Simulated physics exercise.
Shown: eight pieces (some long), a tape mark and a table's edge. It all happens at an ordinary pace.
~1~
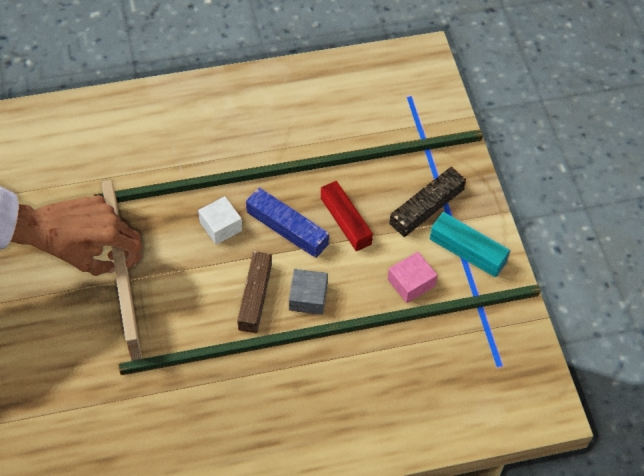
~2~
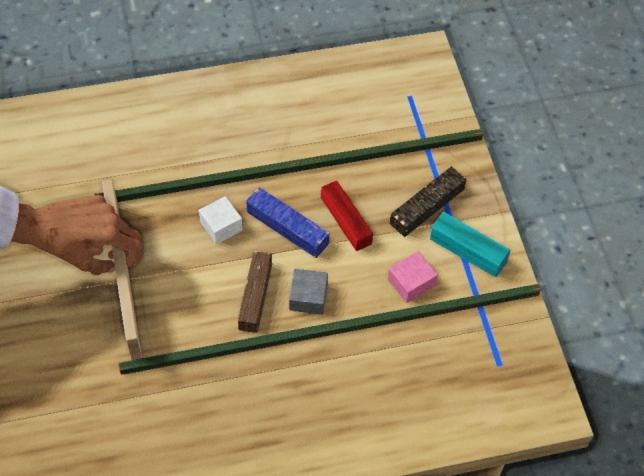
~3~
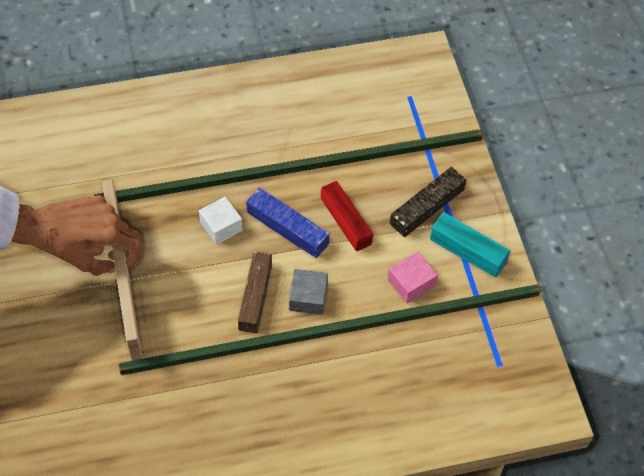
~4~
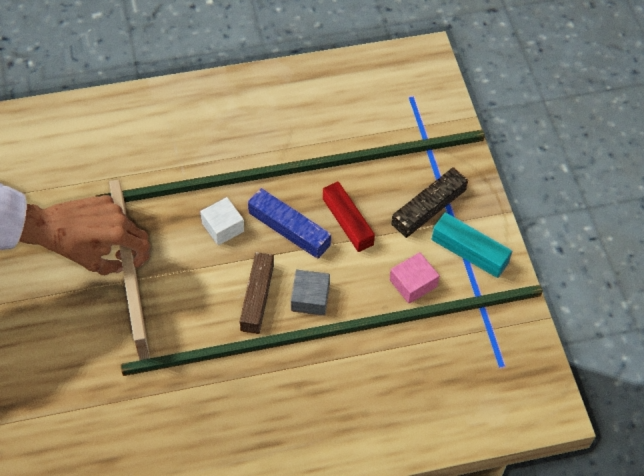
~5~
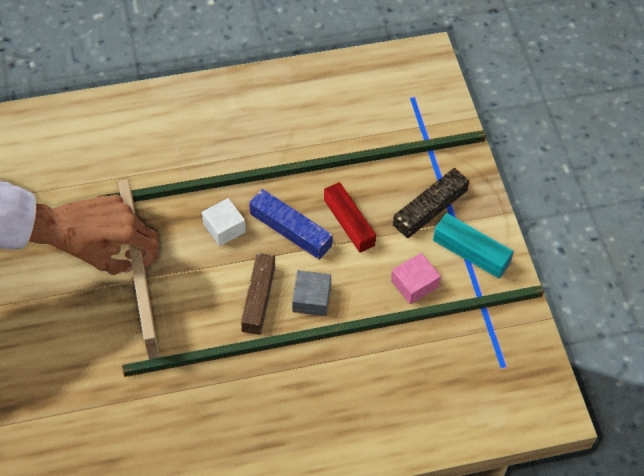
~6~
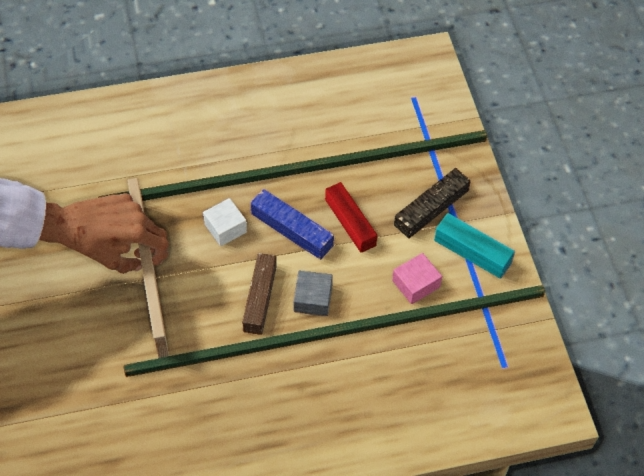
A hand at the left grips an upright wooden board and, after staying still at first, slides it slowly a short way right between two dark green rails on a wooden table, seen from above at an angle. Ahead lie white, blue, red, brown, grey and pink pieces, with black and turquoise ones near a blue tape line at right. The pieces stay in place, while the view shifts very slightly.
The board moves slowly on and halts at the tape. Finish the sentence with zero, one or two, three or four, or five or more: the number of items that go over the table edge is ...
The number of items that go over the table edge is three or four.
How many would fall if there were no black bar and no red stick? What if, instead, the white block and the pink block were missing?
You'd see 2 fallen, and 2 in the other try.
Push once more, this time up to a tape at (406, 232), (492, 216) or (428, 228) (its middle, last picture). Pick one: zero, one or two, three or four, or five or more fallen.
Trial 1 - zero; trial 2 - 5 or more; trial 3 - one to two.
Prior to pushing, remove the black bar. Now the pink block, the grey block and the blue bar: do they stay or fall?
Note: Pink block is off by the end; grey block is on by the end; blue bar is on by the end.
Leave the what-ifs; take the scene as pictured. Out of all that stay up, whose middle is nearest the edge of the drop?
It's the red stick.
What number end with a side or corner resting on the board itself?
Contact count: 2.
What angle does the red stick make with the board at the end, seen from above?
I'd estimate about 15 degrees.
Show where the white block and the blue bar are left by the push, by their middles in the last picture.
The one named first is at (461, 184), the next at (492, 190).
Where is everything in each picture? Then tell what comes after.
Turquoise stick (469, 245); black bar (428, 201); pink block (412, 277); board (121, 269); tape (451, 222), in the first frame.
Black bar (428, 201); white block (221, 220), in the second frame.
Pink block (413, 277); grey block (309, 292), in the third frame.
Turquoise stick (472, 245); brown bar (257, 292), in the fourth frame.
Black bar (431, 203); red stick (350, 217), in the fifth frame.
Turquoise stick (474, 246); black bar (433, 203); pink block (417, 278); board (148, 266); tape (456, 223), in the sixth frame.
A little later, none off yet; turquoise stick at rest near (474, 246); black bar at rest near (433, 203); pink block at rest near (417, 278).
Next, none off yet; turquoise stick at rest near (474, 246); black bar moving near (437, 201); pink block moving near (422, 278).
Later still, none off yet; turquoise stick shifted about its own width near (526, 249); black bar shifted about its own width near (491, 187); pink block shifted well along near (500, 269).
When it is over, the number that fall off is three or four; down, pink block, black bar and turquoise stick.
